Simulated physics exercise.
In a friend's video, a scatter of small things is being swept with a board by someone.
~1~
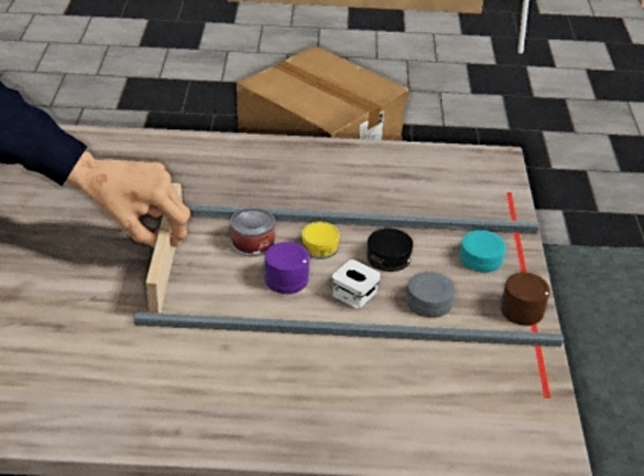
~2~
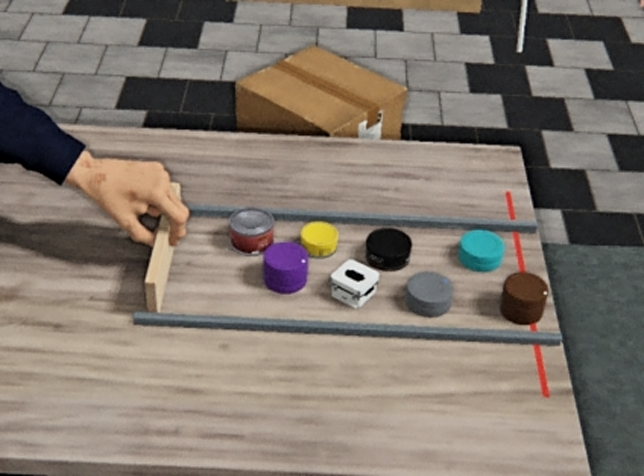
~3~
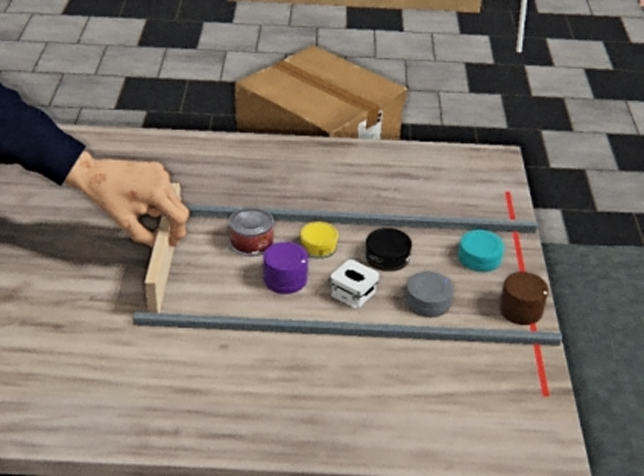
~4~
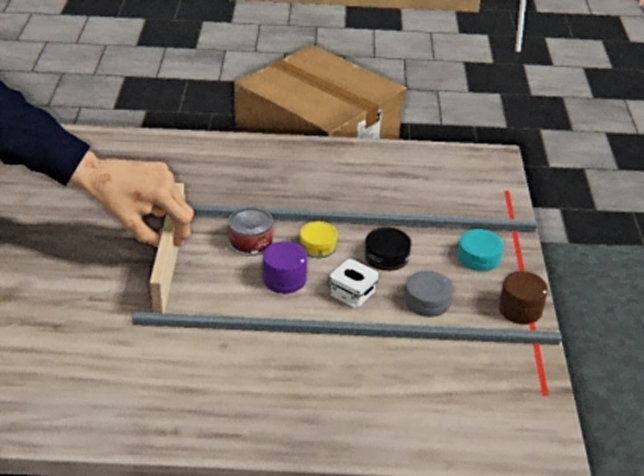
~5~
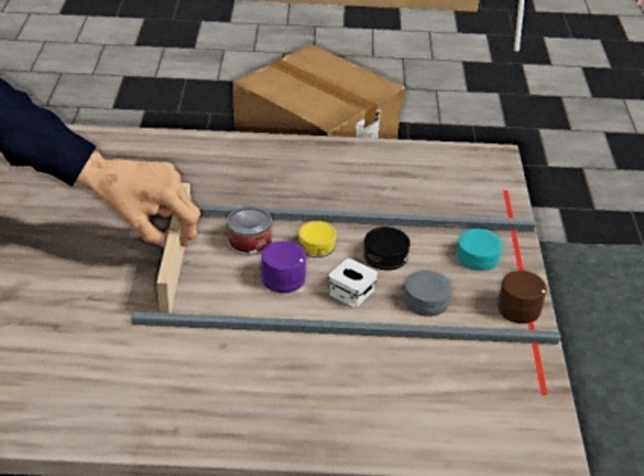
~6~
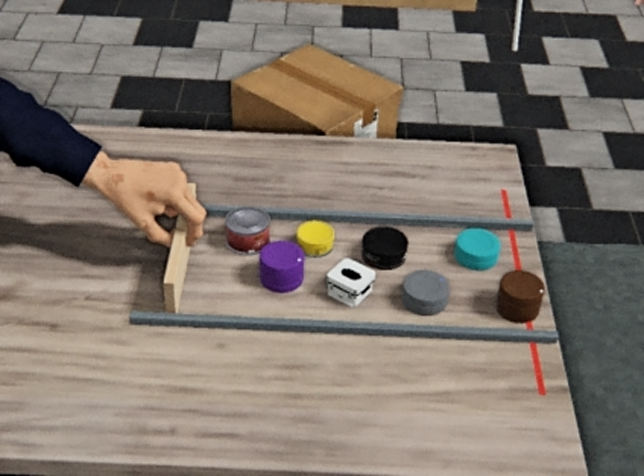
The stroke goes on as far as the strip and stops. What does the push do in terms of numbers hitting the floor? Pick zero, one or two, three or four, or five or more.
It sends five or more to the floor.
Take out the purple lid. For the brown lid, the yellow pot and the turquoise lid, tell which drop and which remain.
The brown lid is lost, the yellow pot is lost, the turquoise lid falls.
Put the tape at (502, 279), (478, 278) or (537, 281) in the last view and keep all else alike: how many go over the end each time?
Going through them in order, you'd see 5, 2 and 8.
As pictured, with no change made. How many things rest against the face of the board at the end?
Number: 3.
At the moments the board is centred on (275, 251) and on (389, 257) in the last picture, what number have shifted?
At the first spot the count is 3, and at the second it is 7.
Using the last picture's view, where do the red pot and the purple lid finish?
Result: One about (537, 235), other about (546, 278).
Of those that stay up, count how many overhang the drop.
That adds up to 3.
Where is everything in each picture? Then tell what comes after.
Brown lid (525, 299); turquoise lid (483, 252); grey lid (430, 295); board (166, 247); tape (526, 283), in the first picture.
Turquoise lid (481, 251); white case (354, 285), in the second picture.
Grey lid (429, 294); yellow pot (319, 240), in the third picture.
Brown lid (523, 298); black tub (388, 249), in the fourth picture.
Turquoise lid (479, 249); purple lid (284, 267), in the fifth picture.
Brown lid (520, 297); turquoise lid (477, 249); grey lid (425, 293); board (181, 247); tape (521, 280), in the sixth picture.
Early on, none off yet; brown lid at rest near (520, 297); turquoise lid at rest near (477, 249); grey lid at rest near (425, 293).
A while later, none off yet; brown lid at rest near (521, 297); turquoise lid travelled about its own width near (514, 252); grey lid travelled about its own width near (475, 303).
Finally, the number that fall off is five or more; lost, yellow pot, black tub, grey lid, turquoise lid and brown lid.
